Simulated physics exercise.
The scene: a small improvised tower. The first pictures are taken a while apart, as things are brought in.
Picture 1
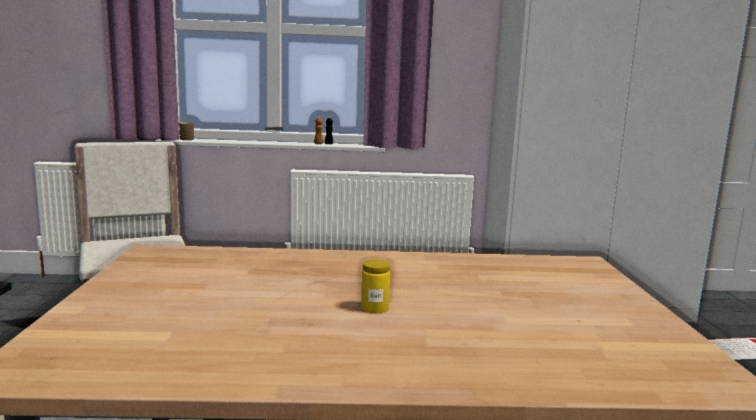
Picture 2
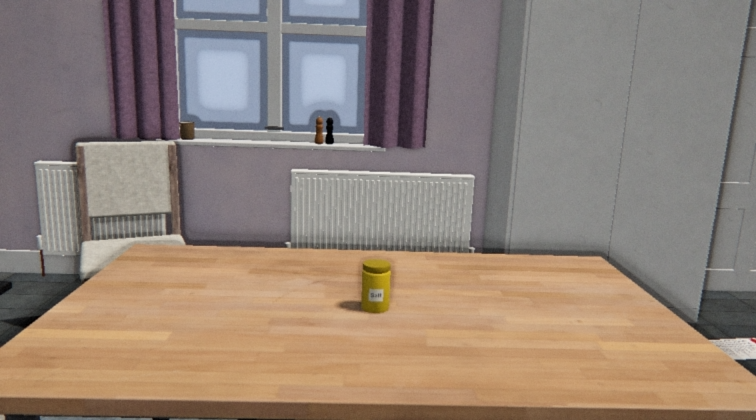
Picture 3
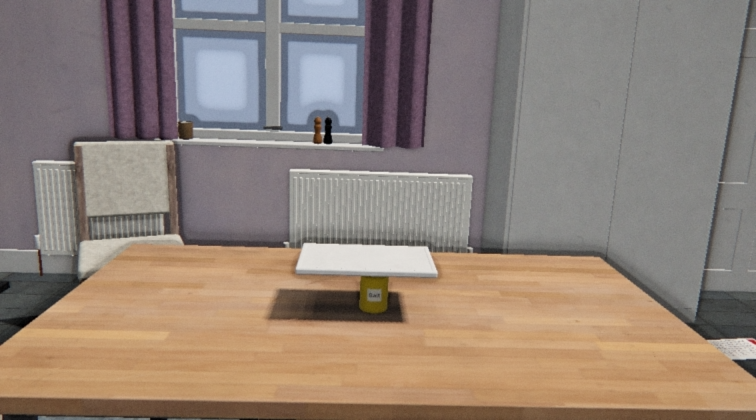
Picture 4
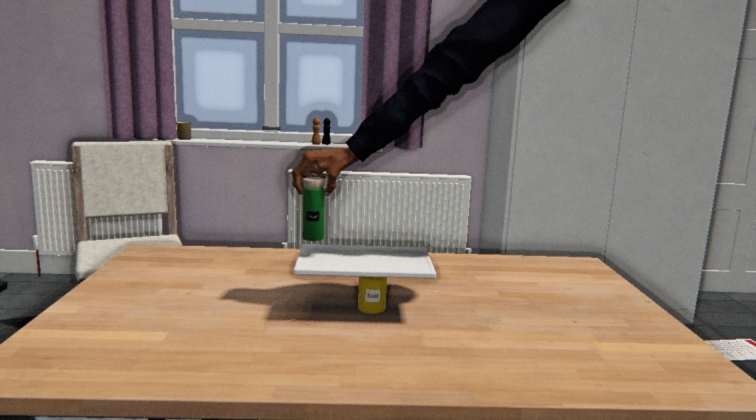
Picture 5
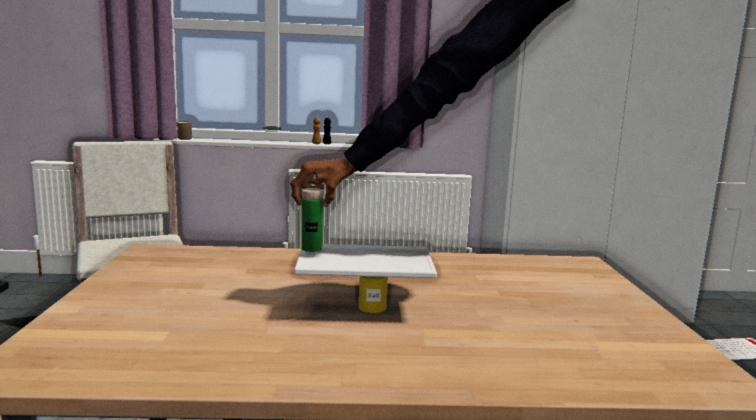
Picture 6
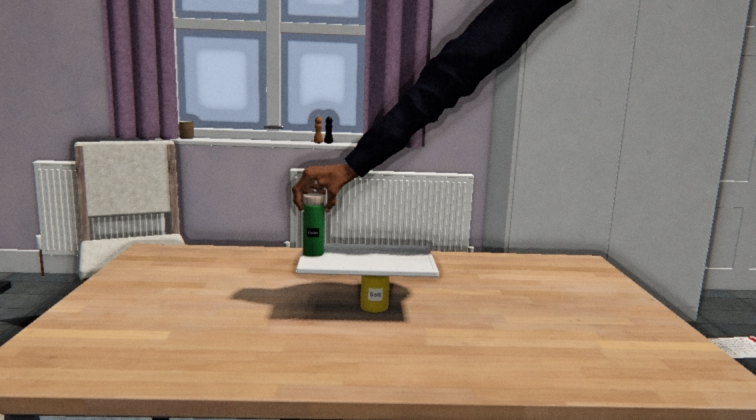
A hand lowering a green shaker onto the left end of a white board laid across a yellow jar on a wooden table.
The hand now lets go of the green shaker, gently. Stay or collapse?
It loses its balance.
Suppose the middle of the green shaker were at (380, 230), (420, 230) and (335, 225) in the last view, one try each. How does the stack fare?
First, it stays up; second, it holds; third, it comes apart.
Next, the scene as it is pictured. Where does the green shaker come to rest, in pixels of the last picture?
Near (275, 296).
Then, 0.30 s past the last view, green shaker now fallen; white lid rocked 37° from its first pose.
Then, 0.50 s past the last view, white lid rocked 48° from its first pose.
Finally, fallen, green shaker; down or leaning hard in the stack, white lid; yellow jar still in place. Final places as the last picture's camera would see them, green shaker near (275, 296). The stack comes apart.
